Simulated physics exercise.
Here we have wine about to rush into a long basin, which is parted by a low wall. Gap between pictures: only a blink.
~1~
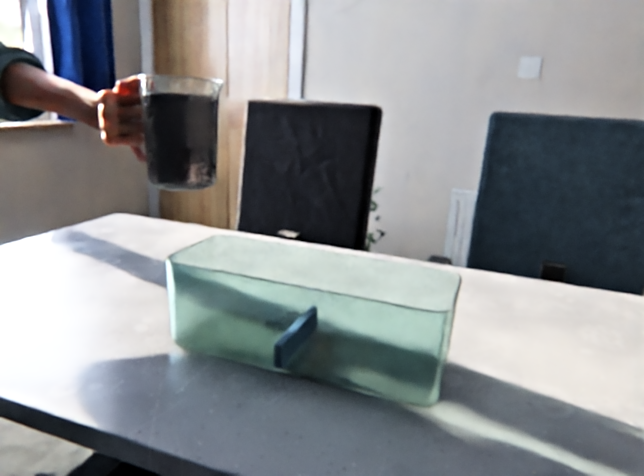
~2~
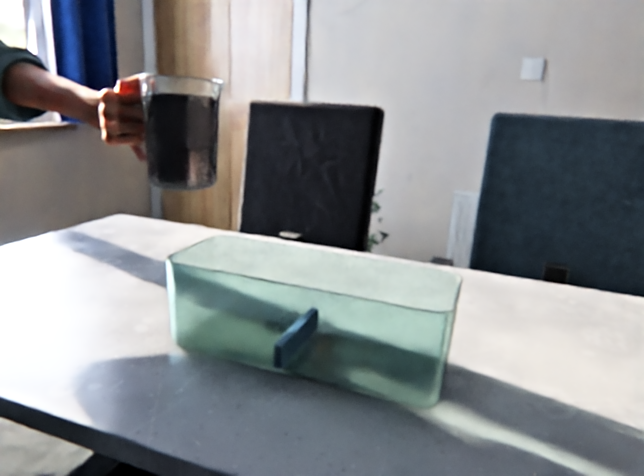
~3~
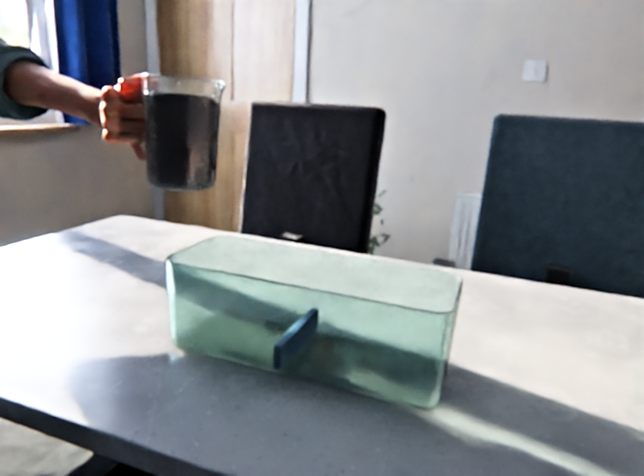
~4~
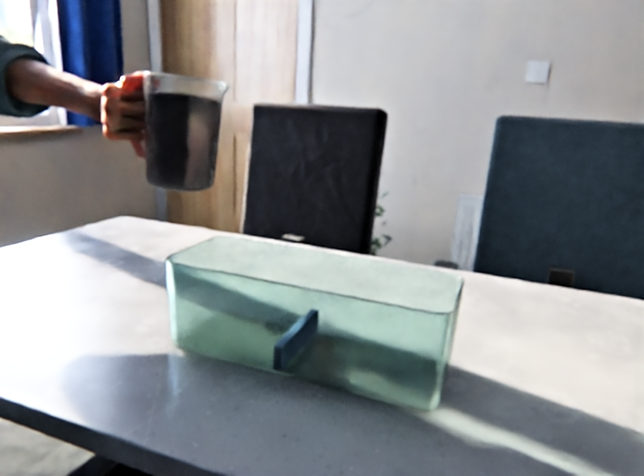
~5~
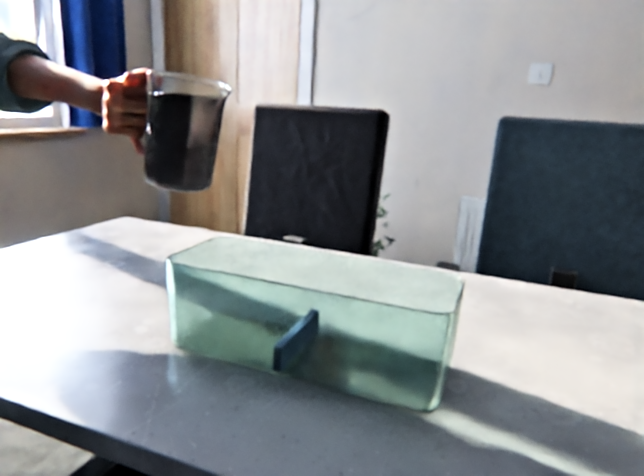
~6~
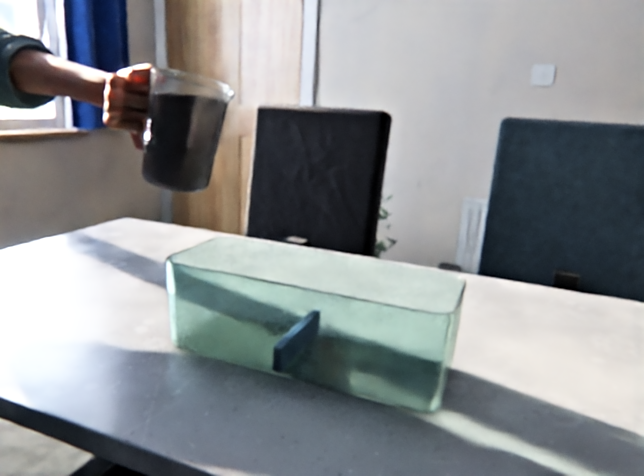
A hand holds a jug of dark liquid and slowly tilts it to the right.
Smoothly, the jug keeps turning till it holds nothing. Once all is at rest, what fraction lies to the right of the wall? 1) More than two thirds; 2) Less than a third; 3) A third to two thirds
Less than a third.
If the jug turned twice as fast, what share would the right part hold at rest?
It comes to around 15 per cent.
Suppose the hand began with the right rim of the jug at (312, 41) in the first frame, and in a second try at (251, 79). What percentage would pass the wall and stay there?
It works out to around 85 % and then around 70 %.
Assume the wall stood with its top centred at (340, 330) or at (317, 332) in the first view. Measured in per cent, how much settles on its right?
Record: Case 1 near 10 %, case 2 near 15 %.
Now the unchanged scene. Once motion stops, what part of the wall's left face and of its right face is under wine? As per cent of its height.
Roughly 80 percent left, 10 percent right.
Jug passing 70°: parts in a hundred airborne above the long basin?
Close to 15 per cent.
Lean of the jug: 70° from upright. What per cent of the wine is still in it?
Roughly 80 %.
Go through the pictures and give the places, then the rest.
In the first frame, it leans 0°; its right rim is at (222, 81); the wine meets the walls at (155, 93) and (214, 97); the long basin's rim runs from (192, 247) to (457, 293); the wall's top is at (298, 324).
In the second frame, it leans 1°; its right rim is at (223, 82); the wine meets the walls at (155, 93) and (215, 97).
In the third frame, it leans 2°; its right rim is at (224, 83); the wine meets the walls at (156, 93) and (216, 98).
In the fourth frame, it leans 5°; its right rim is at (227, 86); the wine meets the walls at (159, 93) and (219, 98).
In the fifth frame, it leans 9°; its right rim is at (230, 90); the wine meets the walls at (161, 94) and (222, 98).
In the sixth frame, it leans 13°; its right rim is at (233, 94); the wine meets the walls at (163, 95) and (226, 99).
A moment on, the jug is tipped part way and 81 per cent is still to pour, 5 is left of the wall and 0 right of it.
Next, the jug is tipped right over and 19 per cent is still to pour, 51 is left of the wall and 11 right of it.
Then the jug is tipped right over and 0 per cent is still to pour, 78 is left of the wall and 16 right of it.
Later the jug is tipped right over and 0 per cent is still to pour, 76 is left of the wall and 18 right of it.
Finally, 76 per cent lies left of the wall, 18 right of it and 6 outside.
